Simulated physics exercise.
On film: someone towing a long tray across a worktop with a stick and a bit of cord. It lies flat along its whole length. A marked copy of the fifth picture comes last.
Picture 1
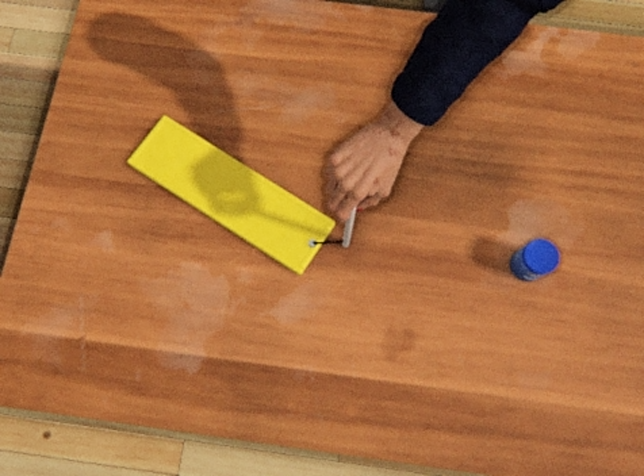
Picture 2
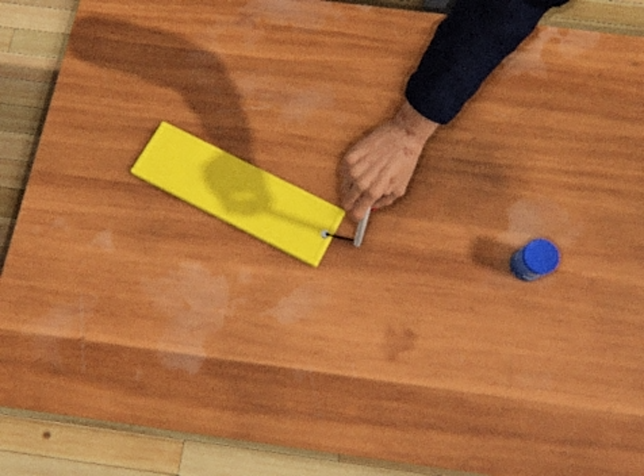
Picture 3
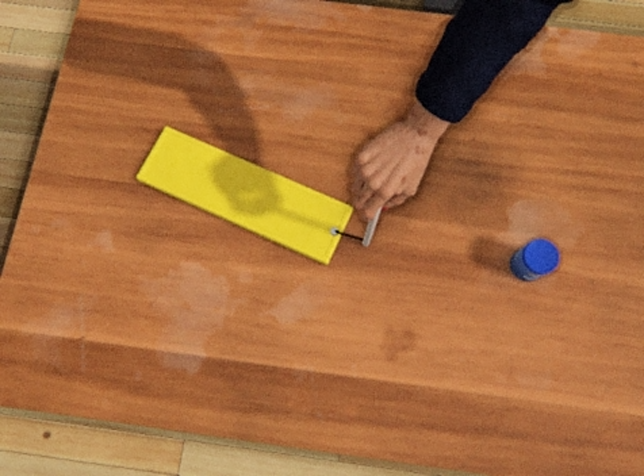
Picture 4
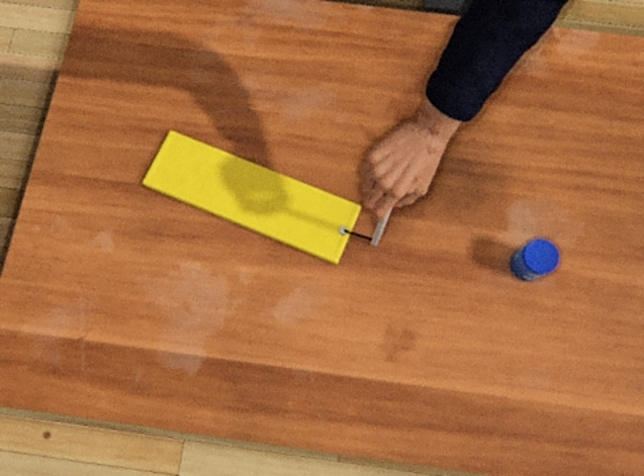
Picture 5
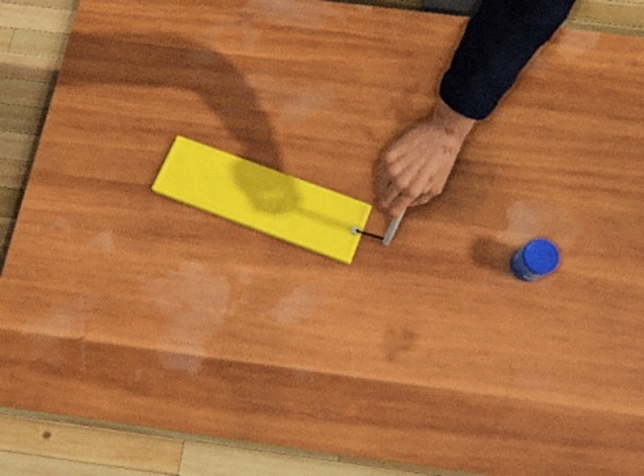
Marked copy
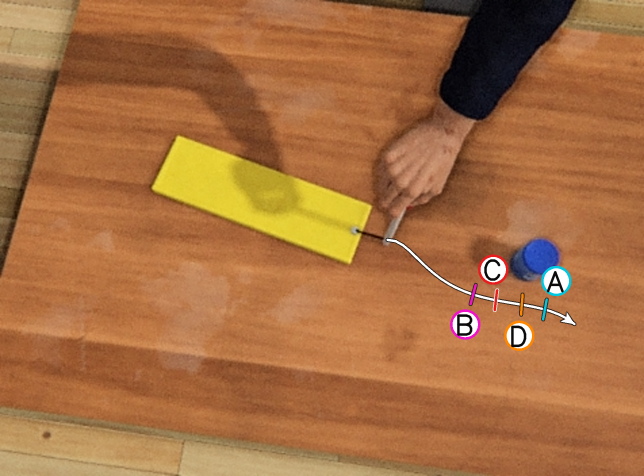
A hand in a dark sleeve reaches in from the top of a reddish-brown wooden worktop, seen from above by a still camera. It holds a short stick tied by a dark cord to a long, flat yellow tray left of centre, with a blue jar standing at right. The hand draws the stick rightward, and the tray slides slowly after it, turning slightly towards level, while the jar stays still.
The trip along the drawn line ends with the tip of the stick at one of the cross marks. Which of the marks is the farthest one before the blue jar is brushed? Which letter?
At D, and not beyond.
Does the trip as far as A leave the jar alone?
No.
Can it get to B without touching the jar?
Yes.
On the copy, A at (545, 309); B at (473, 294); C at (496, 300); D at (522, 305); the route from (387, 240) via (473, 294) to (575, 324).
On D. First, foot of the stick (430, 271), middle of the tray (306, 215).
Then, foot of the stick (476, 296), middle of the tray (349, 237).
Finally, foot of the stick (521, 305), middle of the tray (390, 253); nothing has been touched.
By contrast, A is too far, the jar has been hit; B is safe but short; C is safe but short.
